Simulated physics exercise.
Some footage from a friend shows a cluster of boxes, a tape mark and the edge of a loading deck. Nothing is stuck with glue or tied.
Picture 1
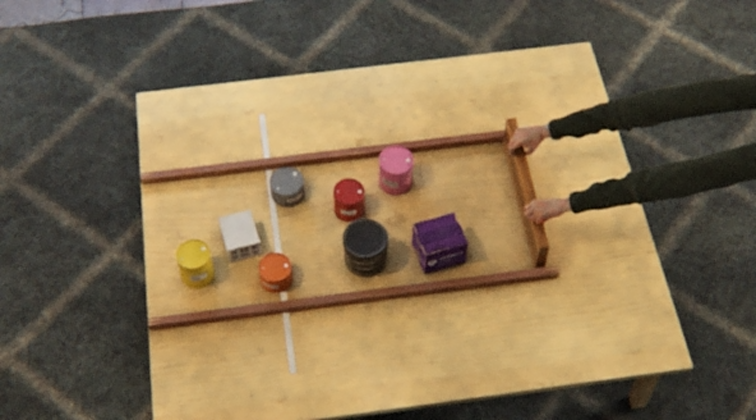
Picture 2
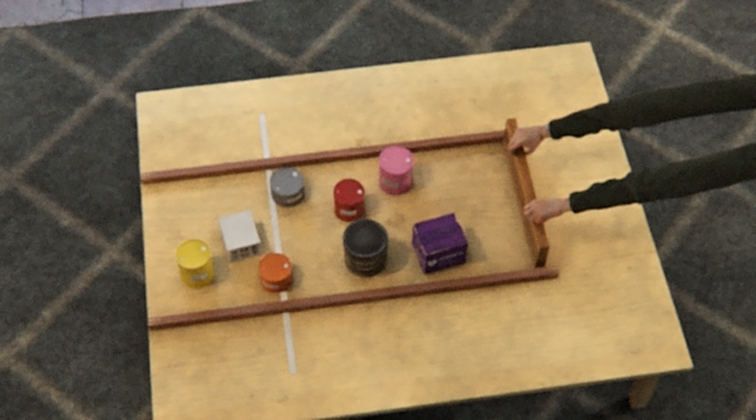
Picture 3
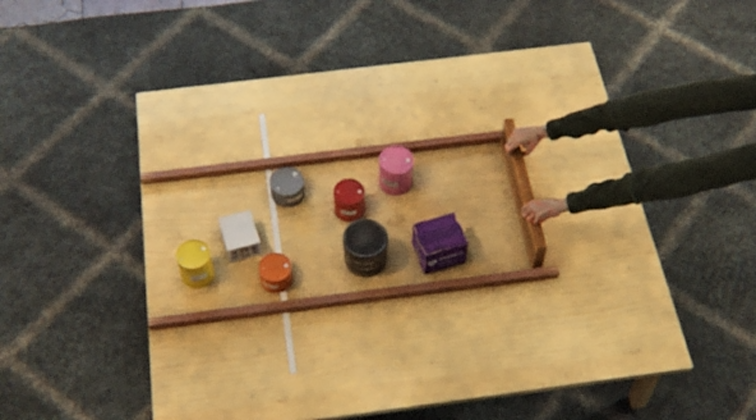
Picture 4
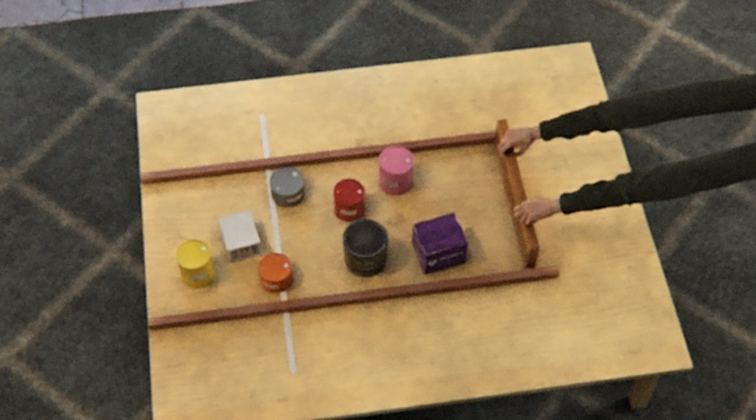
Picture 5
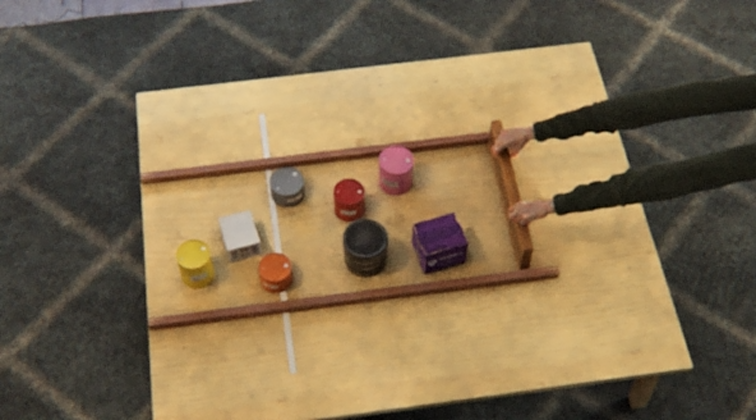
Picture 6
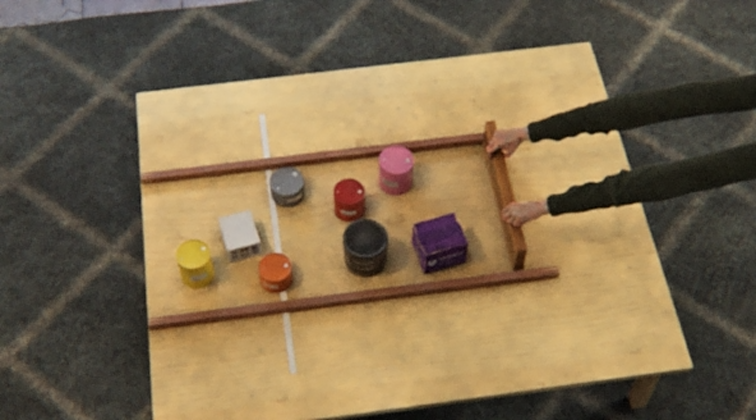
On a wooden tabletop, two hands slide a plank slowly left between rails toward canisters and boxes that stay still.
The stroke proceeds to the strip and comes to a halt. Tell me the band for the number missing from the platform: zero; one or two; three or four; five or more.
The ones that plunge will number none.
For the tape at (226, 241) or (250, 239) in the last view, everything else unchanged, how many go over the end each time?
First try 2, second try 0.
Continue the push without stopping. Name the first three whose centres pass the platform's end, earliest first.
Listed earliest first: Yellow canister, orange canister, black pail.
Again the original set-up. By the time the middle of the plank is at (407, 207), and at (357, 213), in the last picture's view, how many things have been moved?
The first number is 3, the next one 5.
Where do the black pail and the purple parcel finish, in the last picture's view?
The first near (212, 266), the second near (257, 263).
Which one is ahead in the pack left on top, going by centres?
The yellow canister, that one.
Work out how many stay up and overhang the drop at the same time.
The tally is 0.
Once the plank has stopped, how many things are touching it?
It ends up touching 3.
Soon after, none off yet; yellow canister at rest near (196, 264); white crate at rest near (240, 236); orange canister at rest near (276, 273).
In the end, the number that fall off is zero.
